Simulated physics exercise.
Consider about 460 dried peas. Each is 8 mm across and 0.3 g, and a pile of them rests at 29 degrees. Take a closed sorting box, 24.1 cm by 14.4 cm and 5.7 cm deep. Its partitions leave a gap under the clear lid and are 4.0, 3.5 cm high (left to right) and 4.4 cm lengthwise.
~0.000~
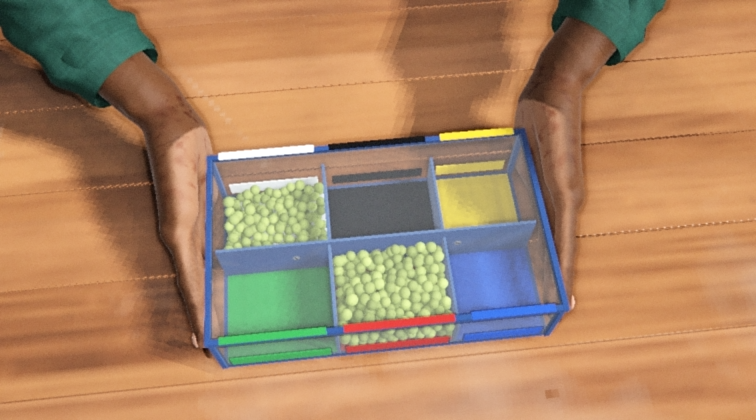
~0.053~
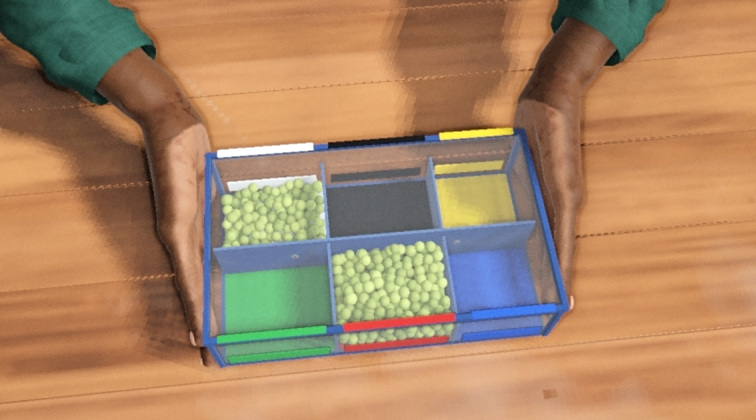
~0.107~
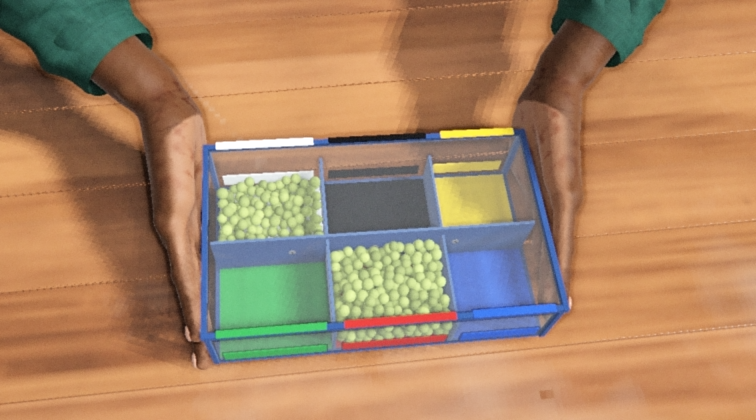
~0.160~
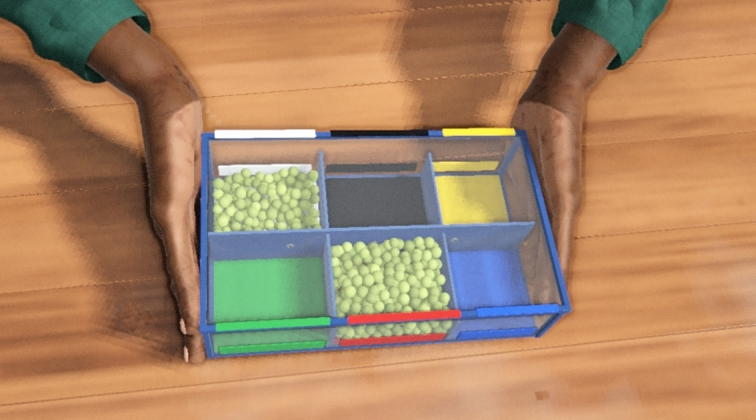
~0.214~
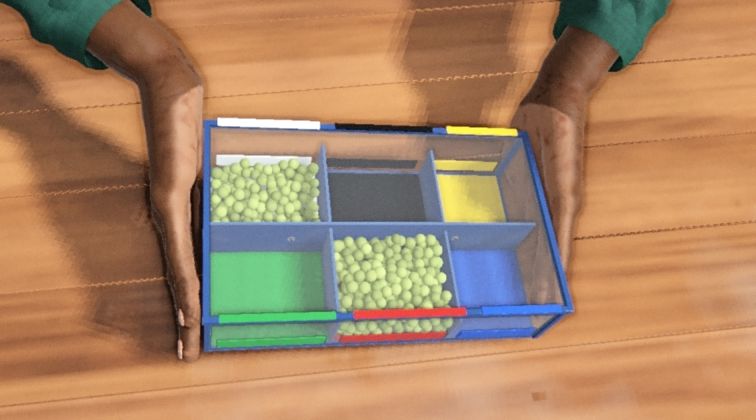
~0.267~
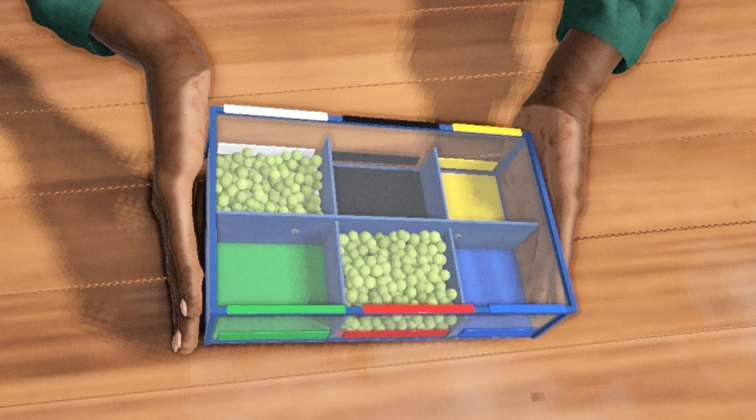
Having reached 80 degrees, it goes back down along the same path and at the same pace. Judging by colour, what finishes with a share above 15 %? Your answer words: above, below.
Red compartment - above; blue compartment - above; green compartment - below; yellow compartment - below; white compartment - above; black compartment - below.
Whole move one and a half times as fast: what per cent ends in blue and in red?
My answer: Blue gets 35 %, while red gets 30 %.
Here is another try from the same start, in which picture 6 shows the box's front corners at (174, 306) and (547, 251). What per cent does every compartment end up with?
By the end red holds 55%, blue holds 0%, green holds 0%, yellow holds 0%, white holds 40% and black holds 5%.
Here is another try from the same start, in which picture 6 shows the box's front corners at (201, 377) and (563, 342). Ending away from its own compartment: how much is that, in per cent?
It would come to roughly 10 percent.
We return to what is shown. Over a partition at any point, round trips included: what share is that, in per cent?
Estimate: Near 45 %.
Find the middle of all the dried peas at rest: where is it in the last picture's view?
Somewhere around (416, 274) in the final frame.
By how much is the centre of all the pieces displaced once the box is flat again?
I'd say close to 5.5 cm in total.
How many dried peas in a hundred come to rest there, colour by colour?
Red: 30 %, blue: 30 %, green: 0 %, yellow: 5 %, white: 25 %, black: 5 %.
After 1.22 s, tilt 80 degrees; red 45 %, blue 20 %, white 35 %.
After 1.86 s, tilt 35 degrees; red 30 %, blue 35 %, yellow 5 %, white 25 %, black 5 %.
Then, at 2.54 s, tilt 0 degrees; red 30 %, blue 35 %, yellow 5 %, white 25 %, black 5 %.
By 3.0 s all is still; red 30 %, blue 30 %, green 0 %, yellow 5 %, white 25 %, black 5 %.
